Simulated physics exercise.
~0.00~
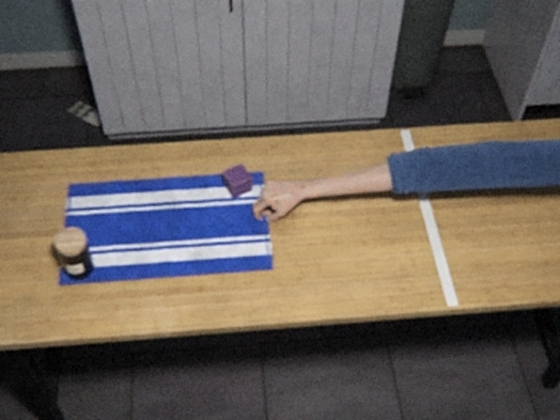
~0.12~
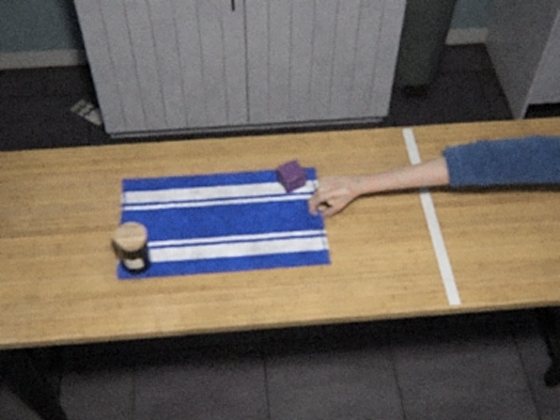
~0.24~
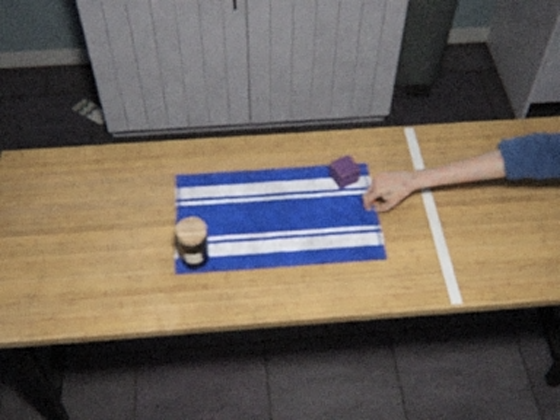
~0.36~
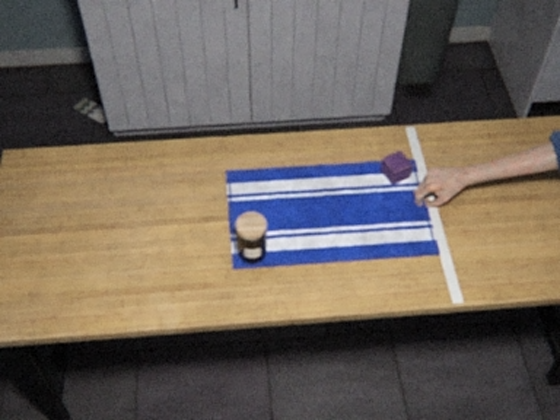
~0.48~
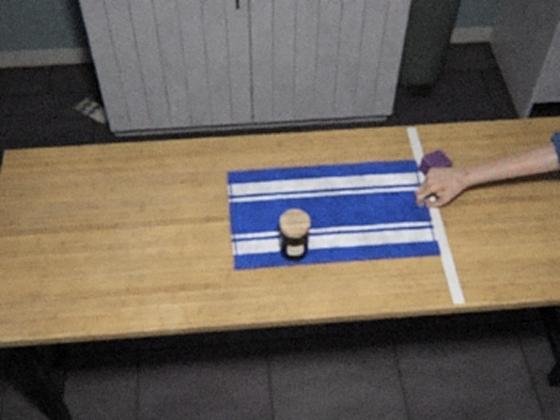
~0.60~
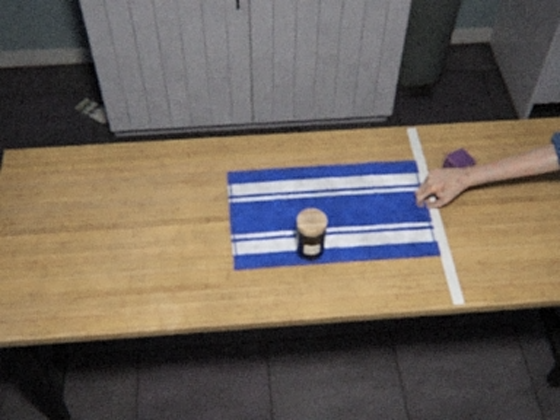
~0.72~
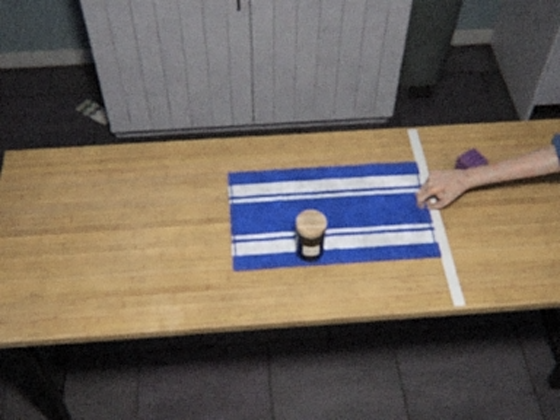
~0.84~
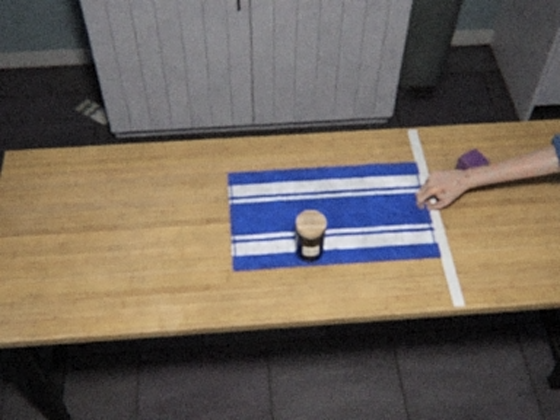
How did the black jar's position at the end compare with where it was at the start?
At the start the jar stood near the left end of the table, at the left edge of the cloth. By the end it was well to the right, standing nearer the middle of the cloth and still left of the tape.
A blue-and-white striped table runner carrying a black jar and a purple block was pulled right by a hand until its edge stopped at the tape. The block slid off past the tape, while the jar slid a little but stayed upright on the cloth.
